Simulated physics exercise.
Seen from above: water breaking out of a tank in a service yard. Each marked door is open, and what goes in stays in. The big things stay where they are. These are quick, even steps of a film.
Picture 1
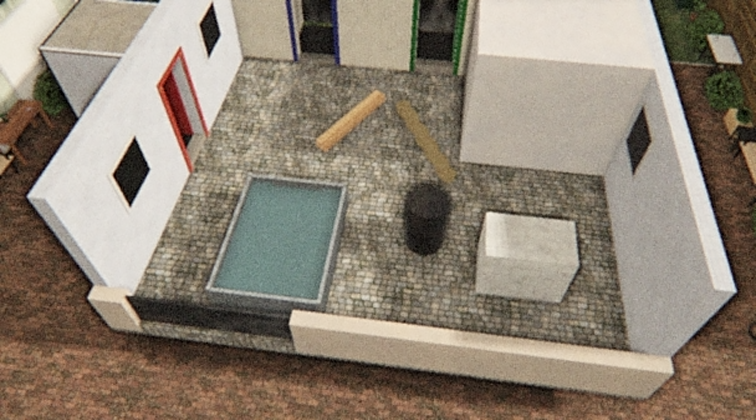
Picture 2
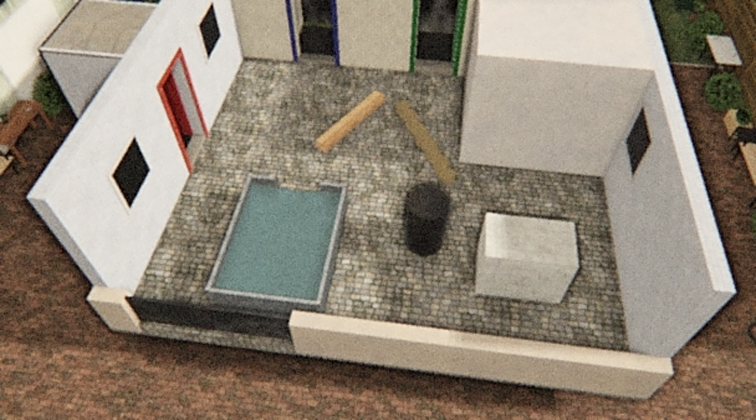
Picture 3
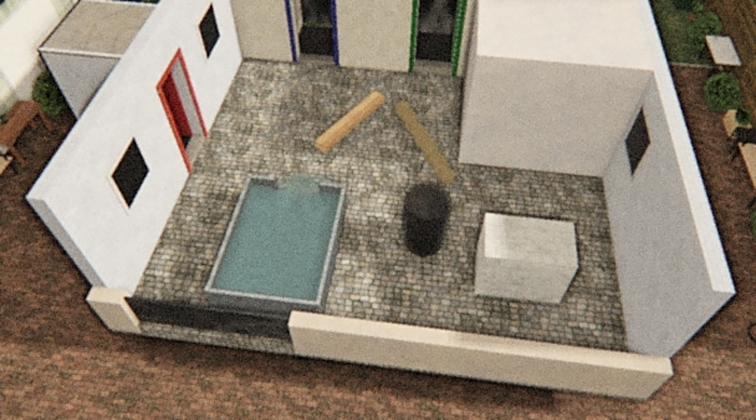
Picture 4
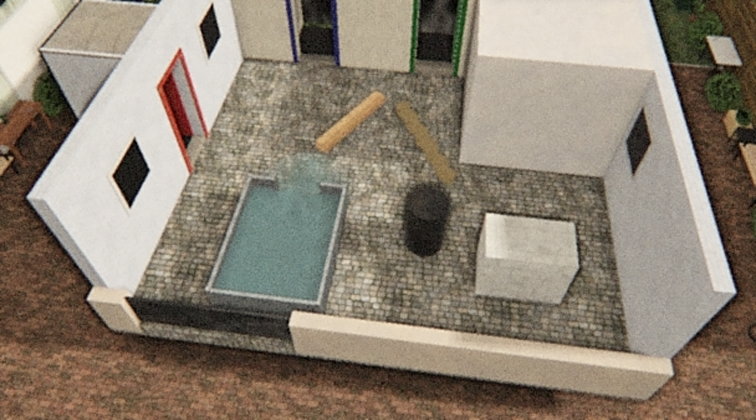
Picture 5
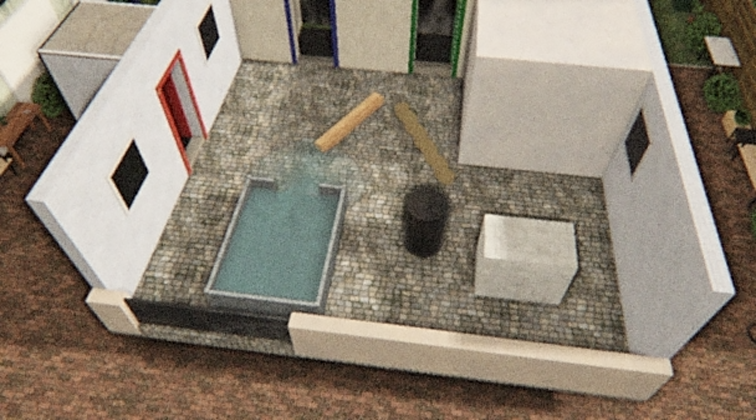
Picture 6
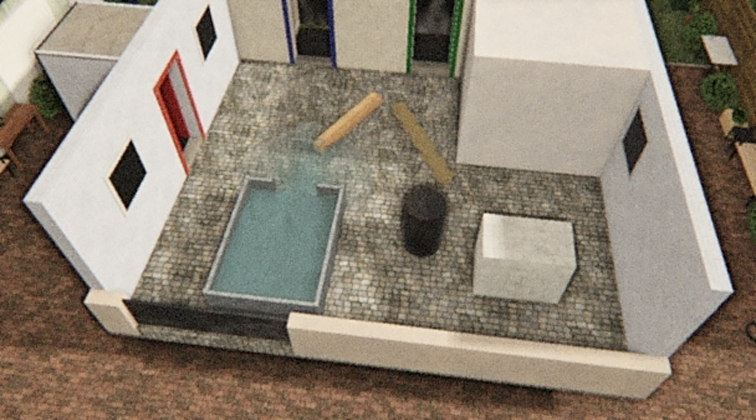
The video shows a walled, paved yard from above, with a rectangular tank of still water; a gap opens in its far side, and water pours out, spreading gradually across the paving toward the nearby wooden beams.
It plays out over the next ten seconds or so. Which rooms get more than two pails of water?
In the end: The red door stays under that; the blue door takes more than that; the green door stays under that.
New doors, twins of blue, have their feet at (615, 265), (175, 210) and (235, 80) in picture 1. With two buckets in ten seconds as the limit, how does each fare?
As listed: Lets less in, lets less in, floods.
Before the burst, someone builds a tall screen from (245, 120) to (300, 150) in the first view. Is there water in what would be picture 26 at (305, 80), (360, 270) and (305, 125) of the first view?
One after the other: Flooded, free of water, flooded.
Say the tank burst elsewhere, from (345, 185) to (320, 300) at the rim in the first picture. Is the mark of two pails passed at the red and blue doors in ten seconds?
Then: The red door stays under, the blue door keeps below it.
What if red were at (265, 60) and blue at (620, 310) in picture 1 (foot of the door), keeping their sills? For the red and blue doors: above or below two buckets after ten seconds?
One by one: The red door floods; the blue door stays under.
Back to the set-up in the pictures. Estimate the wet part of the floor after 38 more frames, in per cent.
Some 50 per cent.
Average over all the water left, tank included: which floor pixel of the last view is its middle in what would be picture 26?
Near (303, 175).
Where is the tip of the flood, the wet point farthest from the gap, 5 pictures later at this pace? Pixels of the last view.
At about (304, 75).
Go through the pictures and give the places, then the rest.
Still water in the tank at (282, 236), in the first picture.
Water pours out on the tank's far side and has run to a hidden place, in the second picture.
The front is at (290, 175), out from the gap on the tank's far side, in the third picture.
The front is at (303, 154), out from the gap on the tank's far side, in the fourth picture.
The front is at (310, 140), out from the gap on the tank's far side, in the fifth picture.
Water pours out on the tank's far side and has run to (310, 124), in the sixth picture.
A moment on, water covers 20 % of the floor; the red door not reached, the blue door not reached, the green door not reached.
Next, water covers 35 % of the floor; the red door wet at the sill, nothing in, the blue door under two buckets in, the green door not reached.
Then, water covers 40 % of the floor; the red door wet at the sill, nothing in, the blue door over two buckets in, the green door wet at the sill, nothing in.
Later, water covers 50 % of the floor; the red door wet at the sill, nothing in, the blue door over two buckets in, the green door wet at the sill, nothing in.
In the end, water covers 80 % of the floor; the red door wet at the sill, nothing in, the blue door over two buckets in, the green door wet at the sill, nothing in.
